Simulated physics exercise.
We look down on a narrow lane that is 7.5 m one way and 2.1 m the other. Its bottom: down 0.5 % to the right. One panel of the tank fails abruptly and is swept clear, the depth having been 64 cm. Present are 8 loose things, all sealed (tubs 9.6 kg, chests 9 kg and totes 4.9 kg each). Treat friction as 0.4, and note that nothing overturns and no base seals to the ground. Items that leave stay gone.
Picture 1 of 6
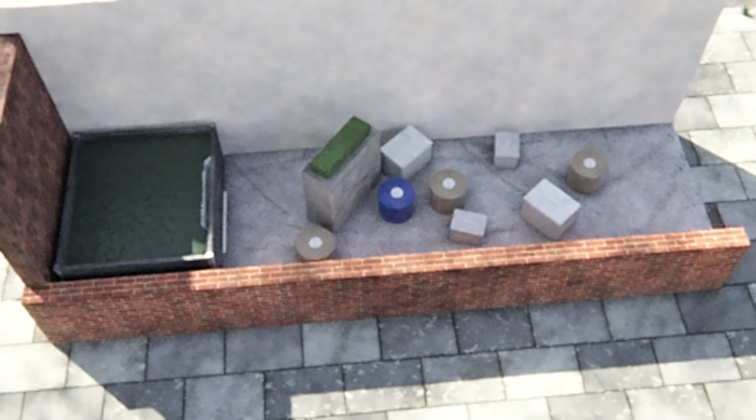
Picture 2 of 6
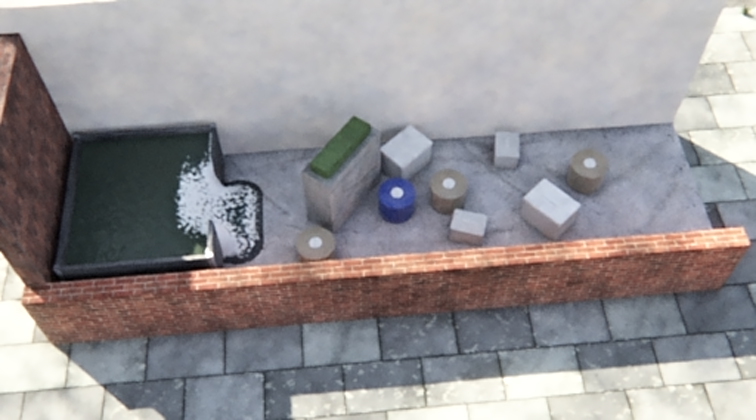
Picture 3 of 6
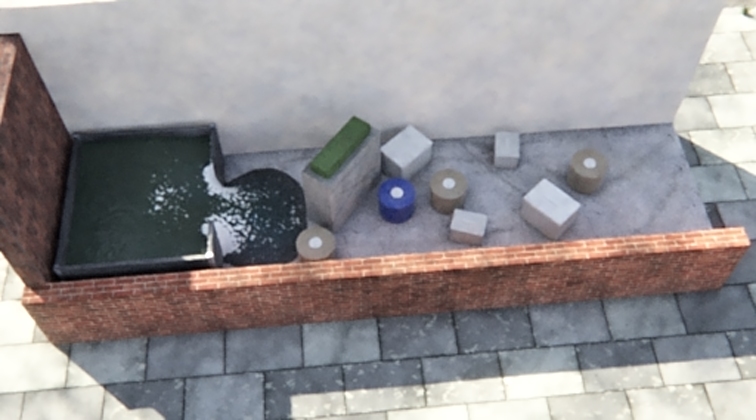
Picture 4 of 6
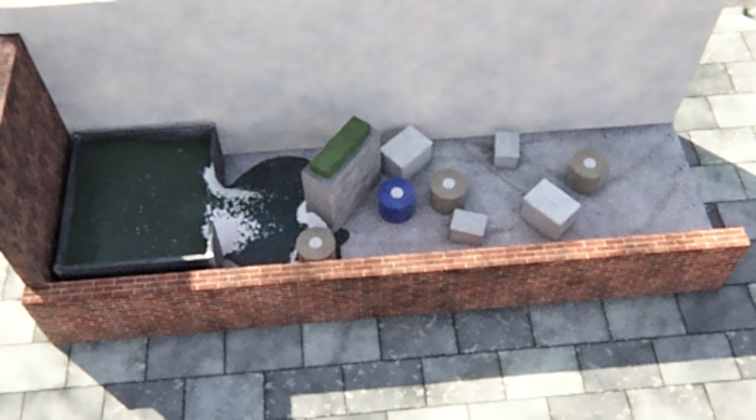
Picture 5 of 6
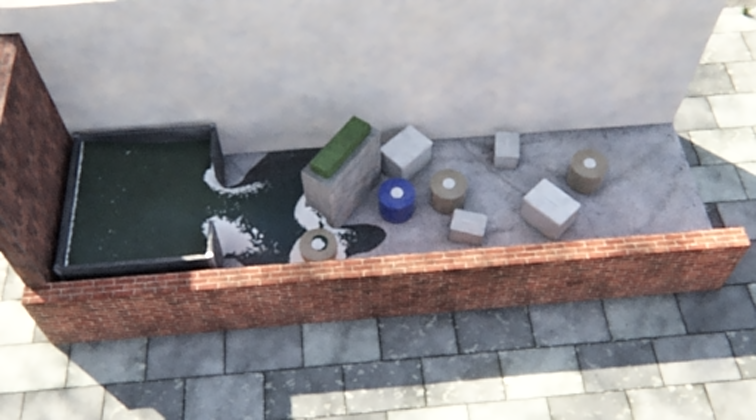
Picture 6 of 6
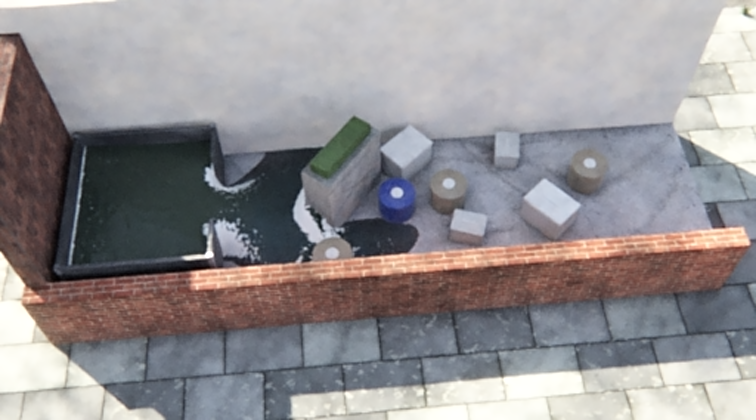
Dark water bursts from the right side of a square tank at the left end of a narrow, brick-edged lane, seen from a fixed viewpoint high above. A tall grey block with a green top stands mid-lane, with a blue tub, tan tubs and pale boxes scattered rightward. Foaming, the water spreads right around the block, nudging the nearest tan tub slightly right while the others stay put.
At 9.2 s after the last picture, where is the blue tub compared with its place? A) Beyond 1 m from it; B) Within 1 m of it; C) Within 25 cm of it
Within 25 cm of it.
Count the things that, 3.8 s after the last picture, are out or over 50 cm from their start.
That would be 7.
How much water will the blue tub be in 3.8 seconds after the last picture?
Depth: About 5 cm.
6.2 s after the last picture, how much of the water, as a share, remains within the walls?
Around 60 per cent of the water is still in there.
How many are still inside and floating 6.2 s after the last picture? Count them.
0 of them.
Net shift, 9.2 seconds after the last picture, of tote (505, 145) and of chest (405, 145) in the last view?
First named - gone out; second named - gone out.
Then, 1.2 s after the last picture the blue tub is near (397, 195), 0.0 m from its start, aground; 0 of 8 are out; 3 afloat.
Then, 3.8 s after the last picture the blue tub is near (396, 194), 0.0 m from its start, aground; 7 of 8 are out; 0 afloat.
Then, 6.2 s after the last picture the blue tub is near (395, 194), 0.0 m from its start, aground; 7 of 8 are out; 0 afloat.
Then, 9.2 s after the last picture the blue tub is near (395, 194), 0.0 m from its start, aground; 7 of 8 are out; 0 afloat.
